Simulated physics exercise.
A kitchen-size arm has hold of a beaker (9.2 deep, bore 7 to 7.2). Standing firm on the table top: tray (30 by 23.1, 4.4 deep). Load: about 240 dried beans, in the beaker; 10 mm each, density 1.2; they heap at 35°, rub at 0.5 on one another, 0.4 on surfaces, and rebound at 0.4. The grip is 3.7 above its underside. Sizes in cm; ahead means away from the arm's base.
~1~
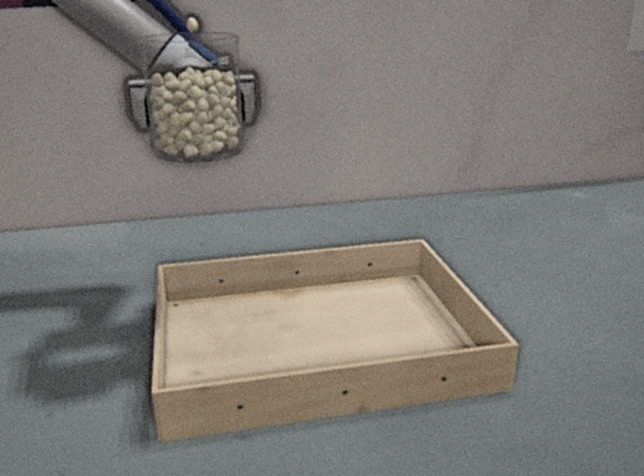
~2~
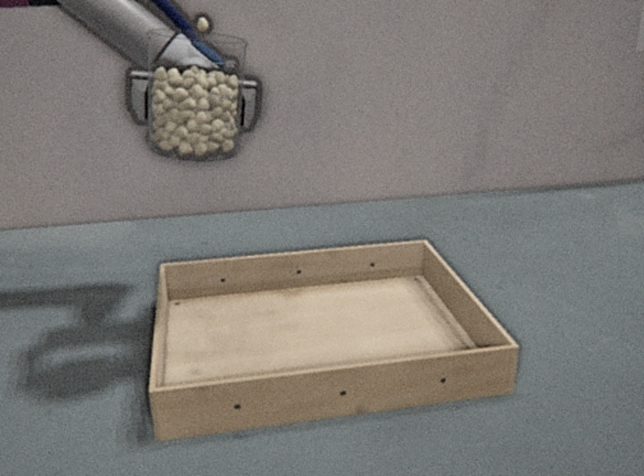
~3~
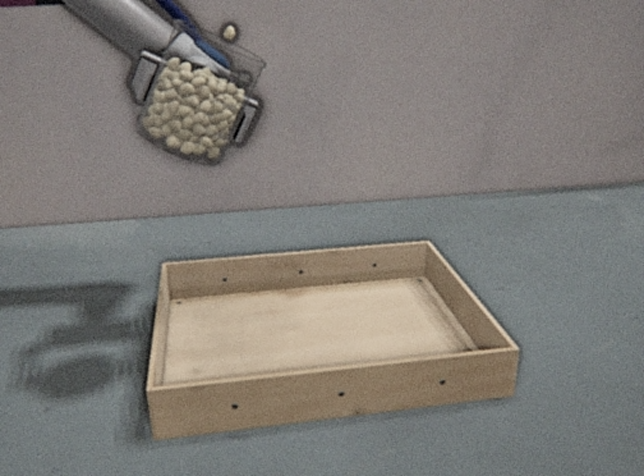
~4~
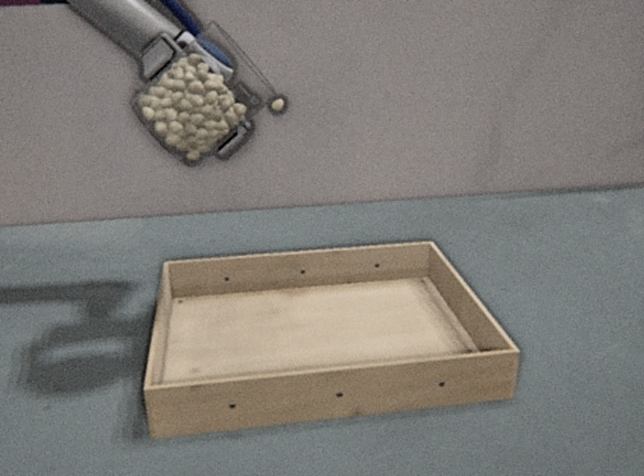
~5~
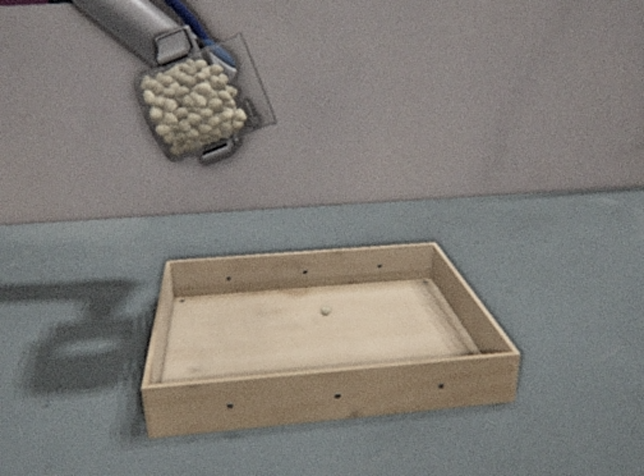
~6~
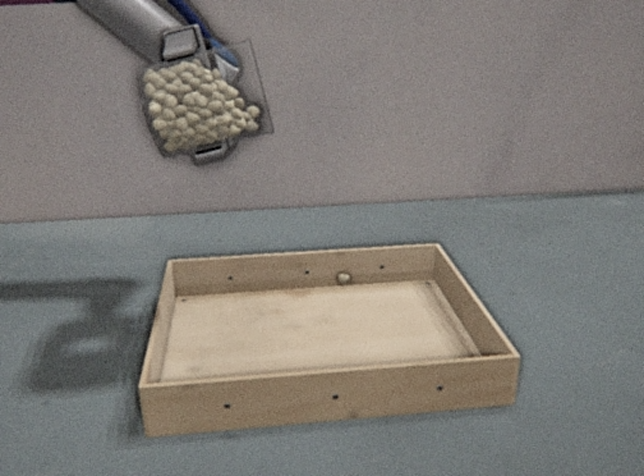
A grey robotic arm reaches in from the upper left, holding a clear beaker packed with pale beans against a plain grey wall, seen from slightly above. Below it, a shallow, light wooden tray rests on a blue-grey table top, with the arm's shadow to its left. The beaker tilts steadily rightward onto its side as one bean drops into the tray and bounces, while the view drifts very slightly.
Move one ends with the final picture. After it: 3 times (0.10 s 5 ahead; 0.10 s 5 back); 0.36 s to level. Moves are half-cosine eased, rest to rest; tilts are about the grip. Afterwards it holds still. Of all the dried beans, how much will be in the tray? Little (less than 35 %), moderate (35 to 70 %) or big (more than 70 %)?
Answer: Big; more than 70 % of the dried beans finish in the tray.
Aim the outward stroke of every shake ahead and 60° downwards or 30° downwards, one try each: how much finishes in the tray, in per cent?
About 20 and 40 per cent.
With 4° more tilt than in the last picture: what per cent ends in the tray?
Some 85 per cent.
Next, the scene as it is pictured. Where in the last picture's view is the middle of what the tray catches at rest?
Around (382, 331).
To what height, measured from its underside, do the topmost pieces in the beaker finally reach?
Some 3.5 cm.
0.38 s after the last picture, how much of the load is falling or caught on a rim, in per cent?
Some 11 per cent.
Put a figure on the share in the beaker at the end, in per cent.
Roughly 20 per cent.
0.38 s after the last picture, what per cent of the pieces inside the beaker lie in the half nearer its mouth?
Roughly 90 per cent.
Then, 0.38 s on, tilted 78° forward, highest piece 26 above the table; 109 in the beaker, 100 in the tray, 2 on the table or floor, 27 in flight or on a rim.
Then, 0.77 s on, tilted 43° forward, highest piece 26 above the table; 179 in the tray, 42 in the beaker, 10 on the table or floor, 7 in flight or on a rim.
Then, 1.16 s on, level, highest piece 24 above the table; 185 in the tray, 42 in the beaker, 11 on the table or floor.
Then, 2.21 s on, level, highest piece 24 above the table; 185 in the tray, 42 in the beaker, 11 on the table or floor.
In the end, 185 in the tray, 42 in the beaker, 11 on the table or floor. That is 78 % in the tray.
